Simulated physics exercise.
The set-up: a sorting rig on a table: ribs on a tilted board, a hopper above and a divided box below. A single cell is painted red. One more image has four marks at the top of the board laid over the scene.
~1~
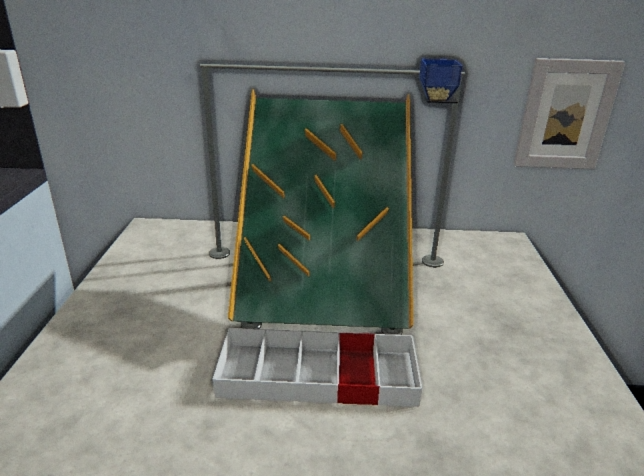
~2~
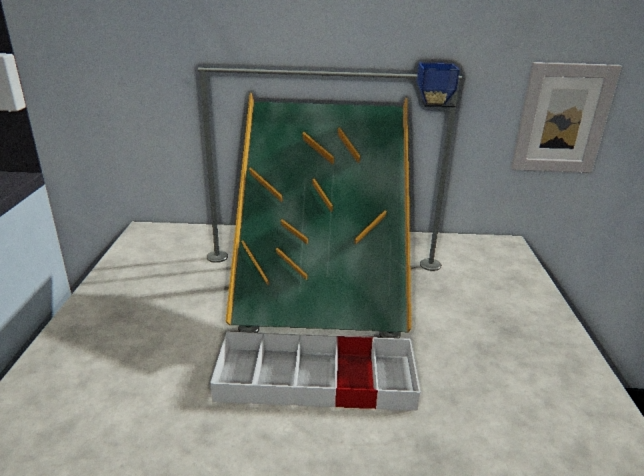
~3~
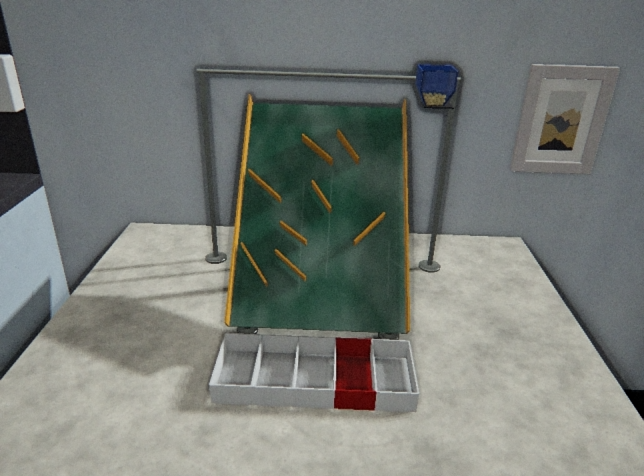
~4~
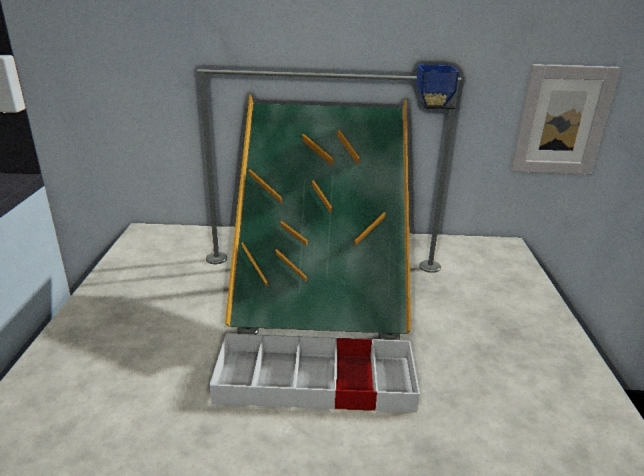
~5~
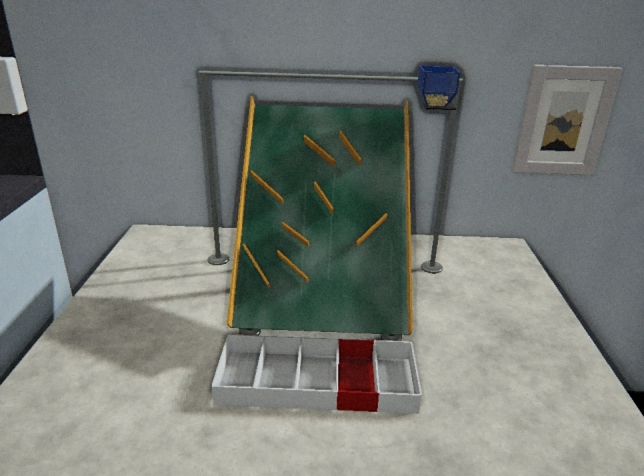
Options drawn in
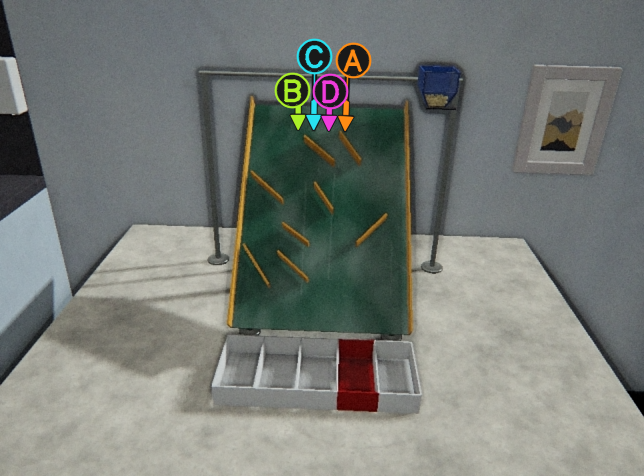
Nothing moved apart from a slight shift of the view, as a blue hopper sat above the right side of a green tilted board with orange ribs, over a white divided box with one red cell.
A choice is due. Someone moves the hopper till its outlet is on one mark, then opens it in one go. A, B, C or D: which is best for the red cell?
B is best.
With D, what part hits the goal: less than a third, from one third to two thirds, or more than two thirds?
It is less than a third.
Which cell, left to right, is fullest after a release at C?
The third.
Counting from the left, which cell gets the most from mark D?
It is the third one.
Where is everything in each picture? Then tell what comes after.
In the first picture, hopper near (438, 92), soya beans, door shut.
In the second picture, ribs (303, 132) to (333, 158), (339, 128) to (360, 157), (250, 168) to (281, 196).
In the third picture, ribs (312, 180) to (331, 208), (280, 221) to (306, 240), (355, 241) to (385, 212).
In the fourth picture, ribs (242, 243) to (267, 283), (276, 250) to (306, 277).
In the fifth picture, red cell near (358, 400), number 4 of 5 from the left.
On the marked copy, mark A meets the board at (345, 125); mark B meets the board at (298, 124); mark C meets the board at (313, 124); mark D meets the board at (328, 125).
With A, only a few in the red cell, all but a few in other cells.
With B, close to a third in the red cell, close to half in other cells, a small share outside the box.
With C, close to a quarter in the red cell, close to two thirds in other cells, a small share outside the box.
With D, a small share in the red cell, the bulk in other cells.
